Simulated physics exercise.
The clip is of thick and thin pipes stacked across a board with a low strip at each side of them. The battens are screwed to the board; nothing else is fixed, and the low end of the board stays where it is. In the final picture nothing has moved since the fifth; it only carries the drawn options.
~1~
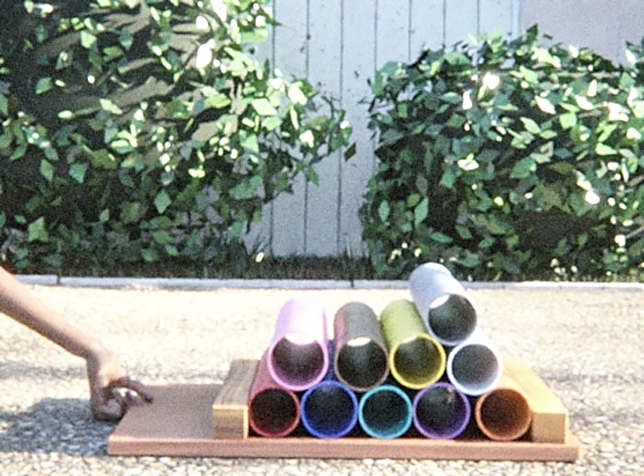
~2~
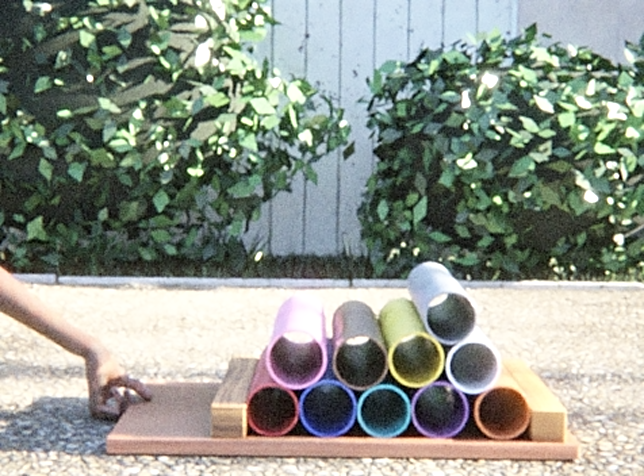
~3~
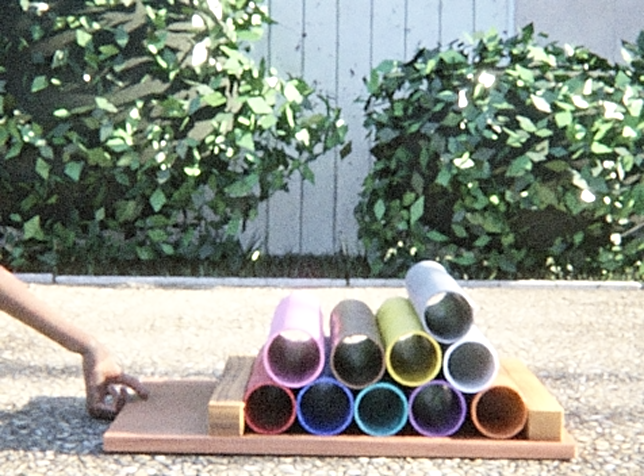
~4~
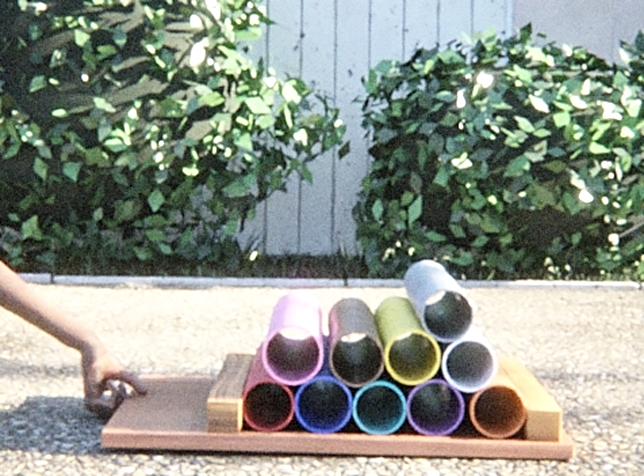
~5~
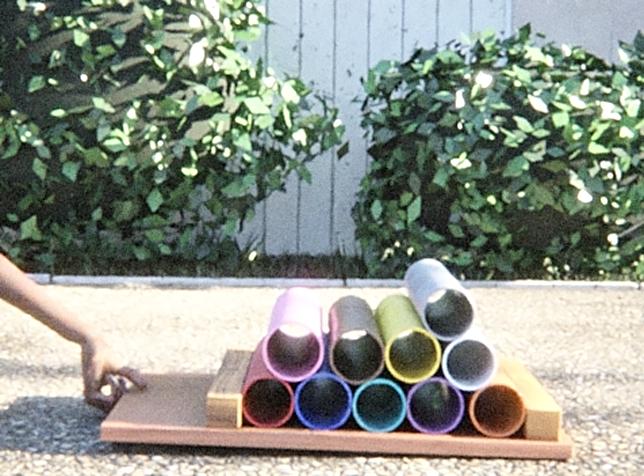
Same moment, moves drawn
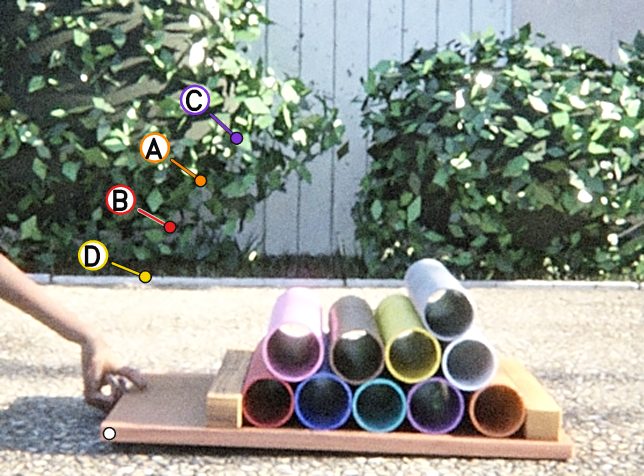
A hand at the left gripped the end of a board stacked with colorful pipes, drew it very slightly left, then raised that end a little, and the pipes stayed stacked between the wooden strips.
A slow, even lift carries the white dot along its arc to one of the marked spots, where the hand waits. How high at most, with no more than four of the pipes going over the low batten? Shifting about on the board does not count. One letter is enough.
At most to B.
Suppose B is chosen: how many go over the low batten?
It comes to four.
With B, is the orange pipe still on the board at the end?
Yes, with B.
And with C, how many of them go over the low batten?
With C, five.
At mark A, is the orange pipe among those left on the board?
Yes.
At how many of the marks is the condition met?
Two of the four.
On the marked copy, A at (201, 181); B at (170, 227); C at (237, 139); D at (145, 277); the white dot at (109, 434).
Taking B. A third of the way, board at 17°.
Two thirds of the way, board at 28°.
When it is over, board at 28°, four over the low batten (brown, white, yellow, grey).
As for the rest, A five over the low batten; C five over the low batten; D none over the low batten.
